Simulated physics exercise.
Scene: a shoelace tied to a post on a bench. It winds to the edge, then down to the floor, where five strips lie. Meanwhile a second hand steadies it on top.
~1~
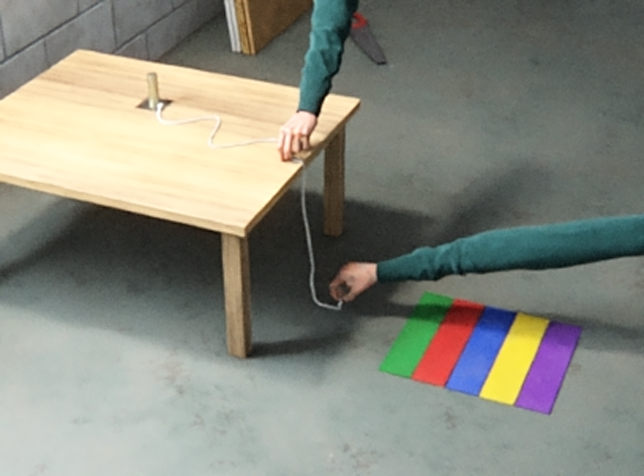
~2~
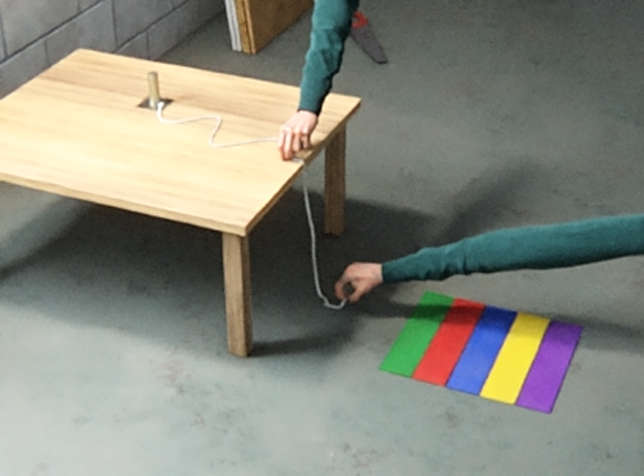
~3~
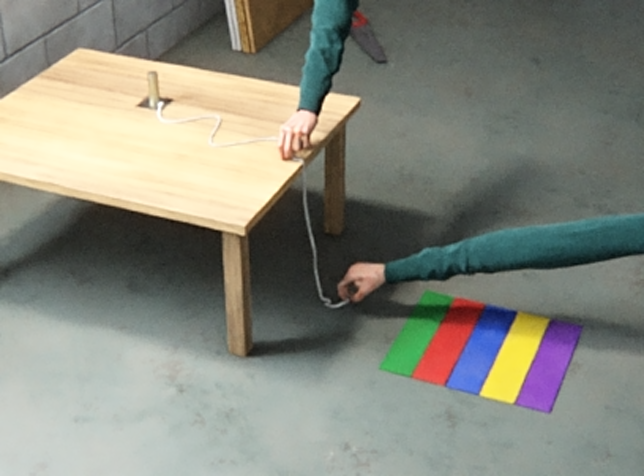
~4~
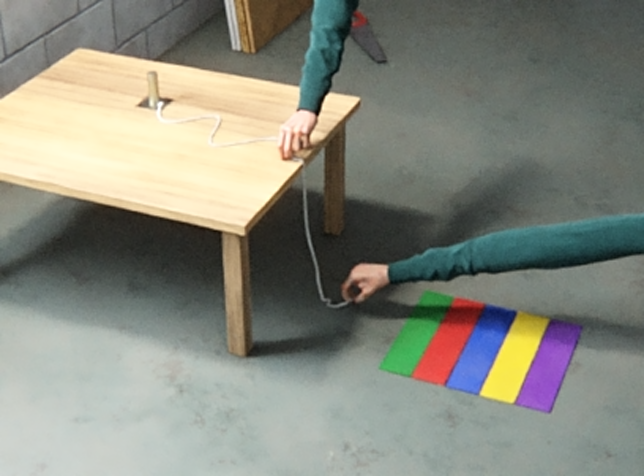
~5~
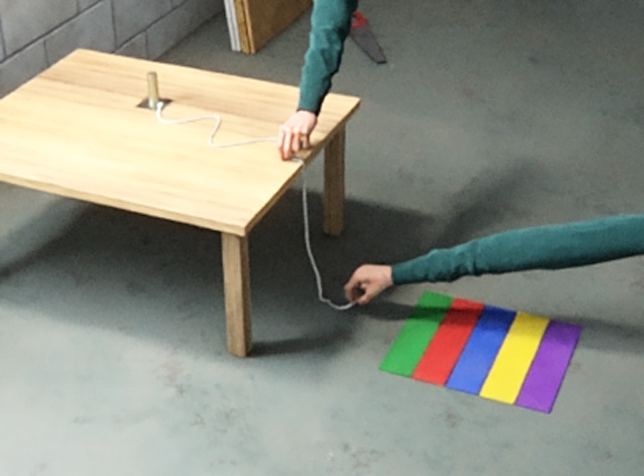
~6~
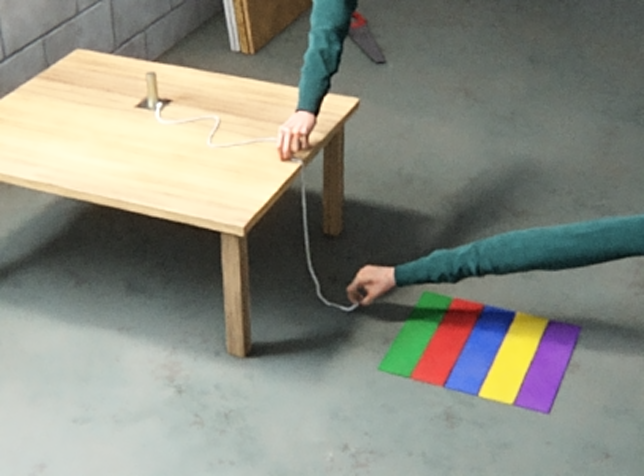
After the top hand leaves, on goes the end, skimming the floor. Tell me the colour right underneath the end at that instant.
Right underneath is purple.
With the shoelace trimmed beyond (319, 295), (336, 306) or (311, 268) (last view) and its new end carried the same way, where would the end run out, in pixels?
Case by case: (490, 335), (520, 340) and (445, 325).
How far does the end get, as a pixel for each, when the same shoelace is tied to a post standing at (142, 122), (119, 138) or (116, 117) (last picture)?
First (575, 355), then (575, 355), and last (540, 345).
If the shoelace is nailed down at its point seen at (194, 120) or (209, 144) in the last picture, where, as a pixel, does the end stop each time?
First try at (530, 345), second at (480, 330).
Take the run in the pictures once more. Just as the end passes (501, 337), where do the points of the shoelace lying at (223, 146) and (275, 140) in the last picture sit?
First: (294, 150). Second: (318, 190).
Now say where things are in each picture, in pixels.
End (341, 299); green (403, 359); red (436, 367); blue (469, 376); yellow (503, 384); purple (538, 393), in the first picture.
End (346, 299); shoelace through (162, 121) (219, 123) (238, 144) (285, 157) (309, 214) (317, 281), in the second picture.
End (348, 299), in the third picture.
End (352, 300); shoelace through (162, 120) (219, 123) (237, 144) (285, 157) (305, 213) (318, 281), in the fourth picture.
End (355, 301), in the fifth picture.
End (358, 302); shoelace through (160, 121) (217, 124) (236, 144) (284, 157) (304, 214) (316, 282), in the sixth picture.
Soon after, end near (501, 337); over blue.
Then, end near (537, 345); over purple.
At full stretch, end near (559, 350); over purple. The end stops over the purple strip.
